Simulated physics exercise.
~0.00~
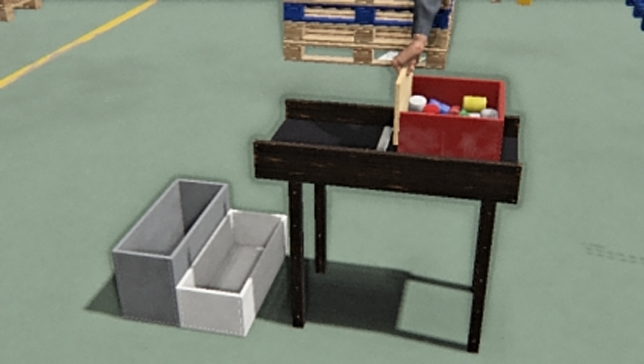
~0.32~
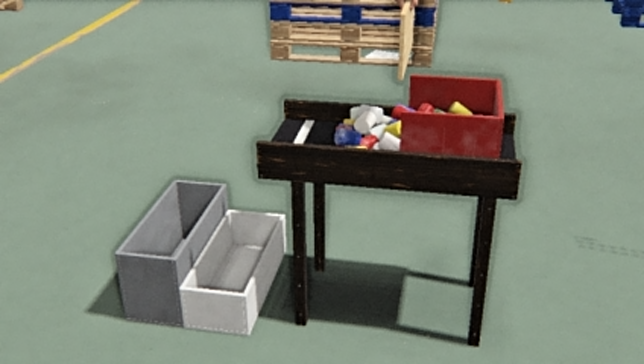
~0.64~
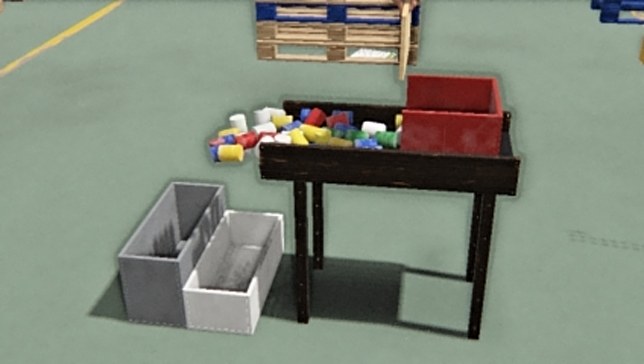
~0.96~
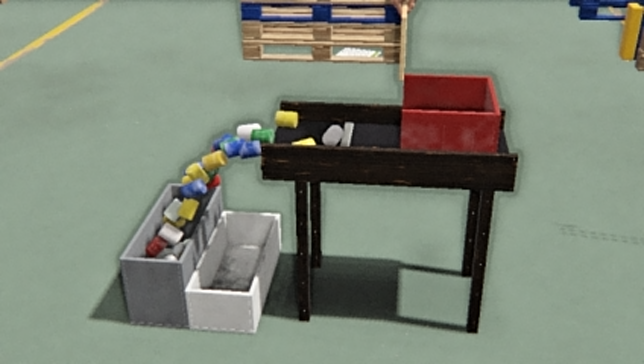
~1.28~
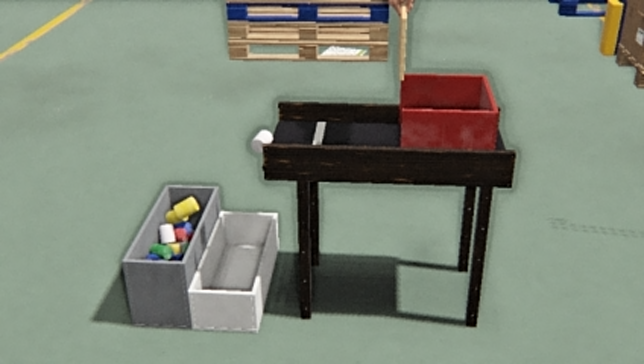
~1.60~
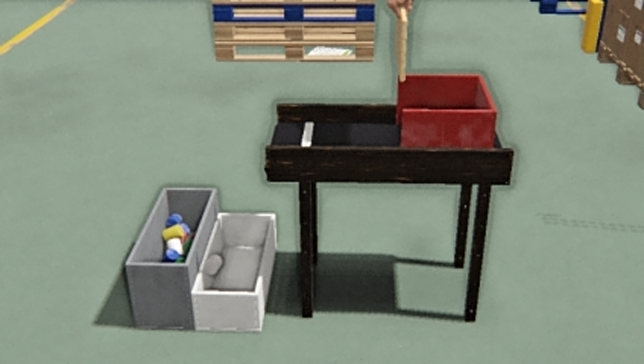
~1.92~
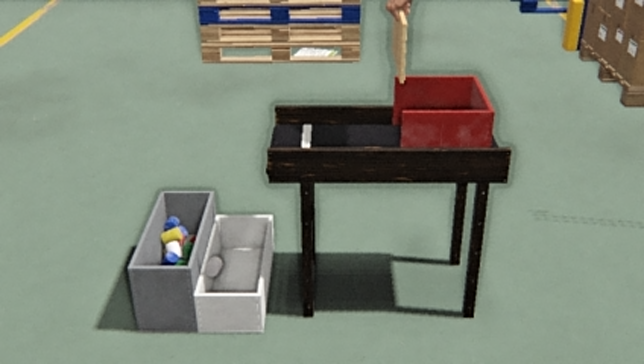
On a green warehouse floor, a hand lifted a gate beside a red bin on a dark table, and colourful little jars rode left along the belt and tumbled off, nearly all landing in the grey tote while one pale jar ended in the white box.
